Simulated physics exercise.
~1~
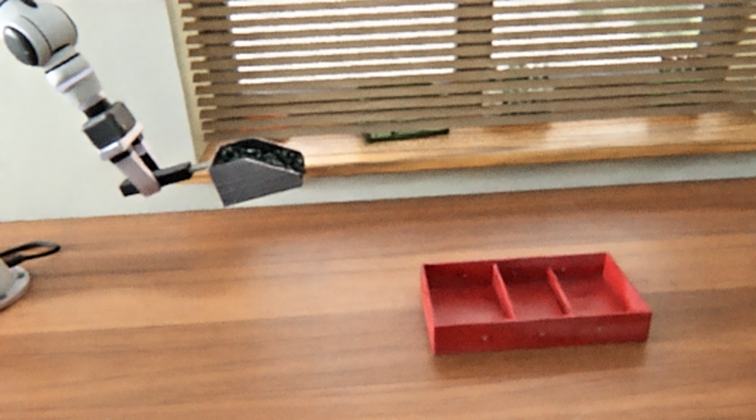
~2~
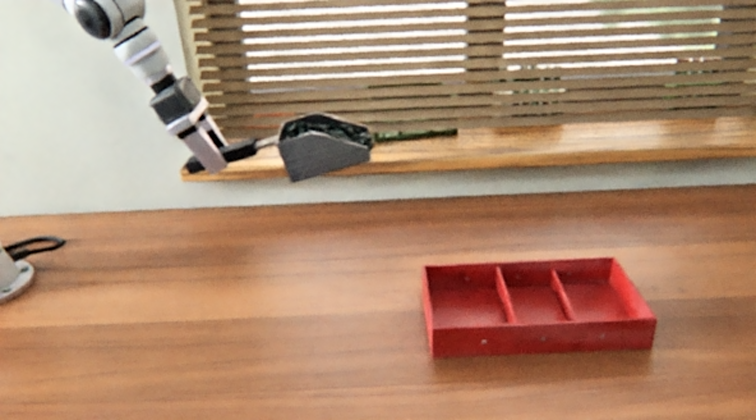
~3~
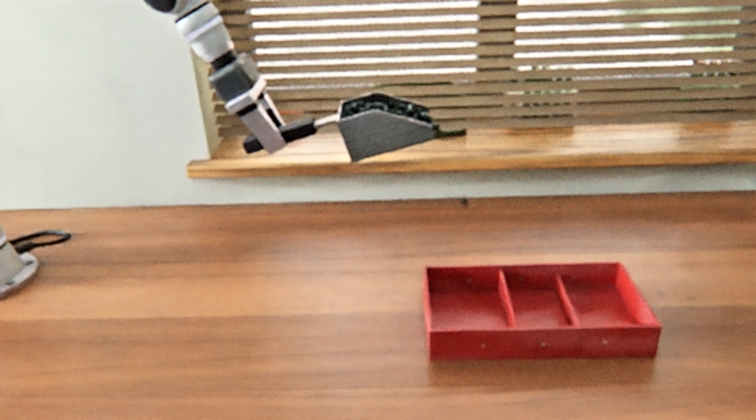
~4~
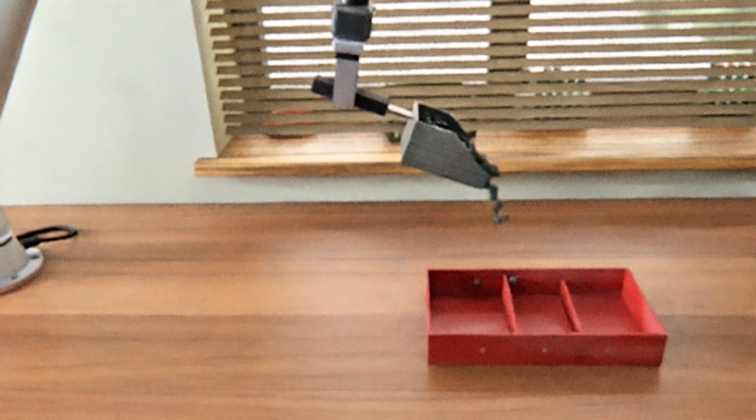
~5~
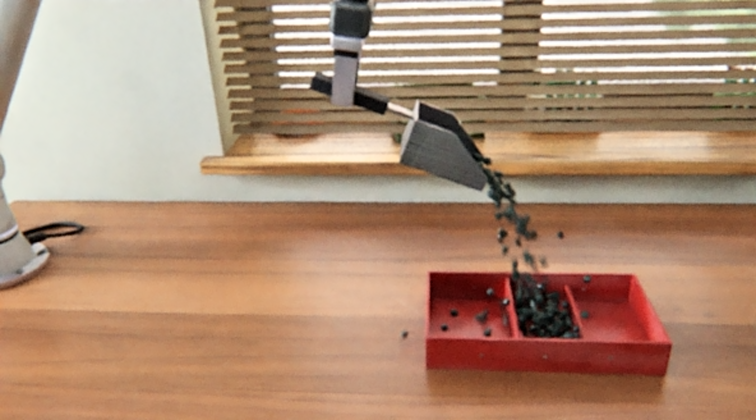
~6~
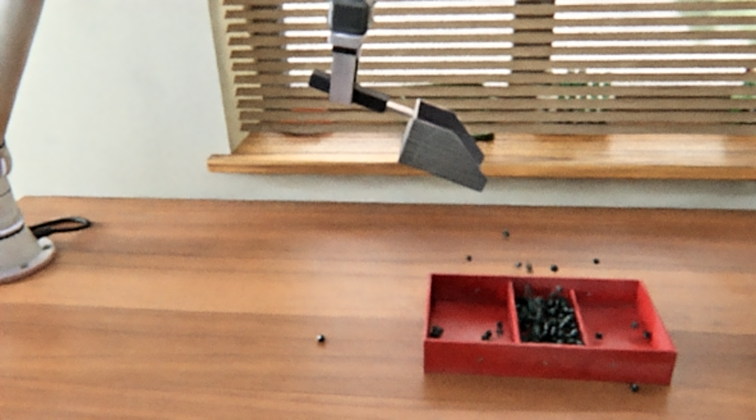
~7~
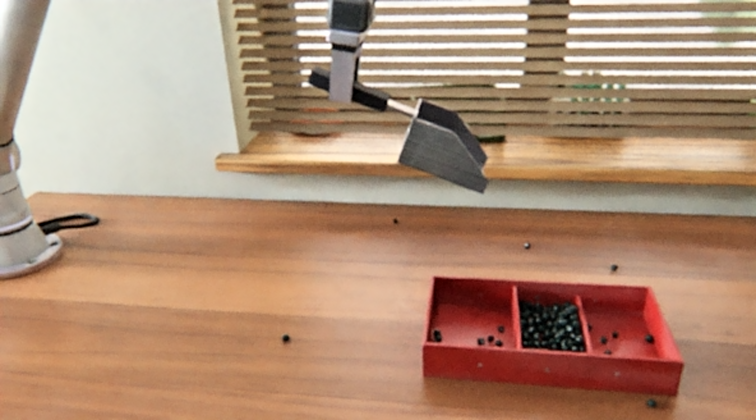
The footage shows a robotic arm carrying a grey scoop of small black beads rightward above a red divided box, then tipping it forward. The beads pour mostly into the middle section, while a few scatter into the side sections and onto the wooden table as the emptied scoop stays tilted.
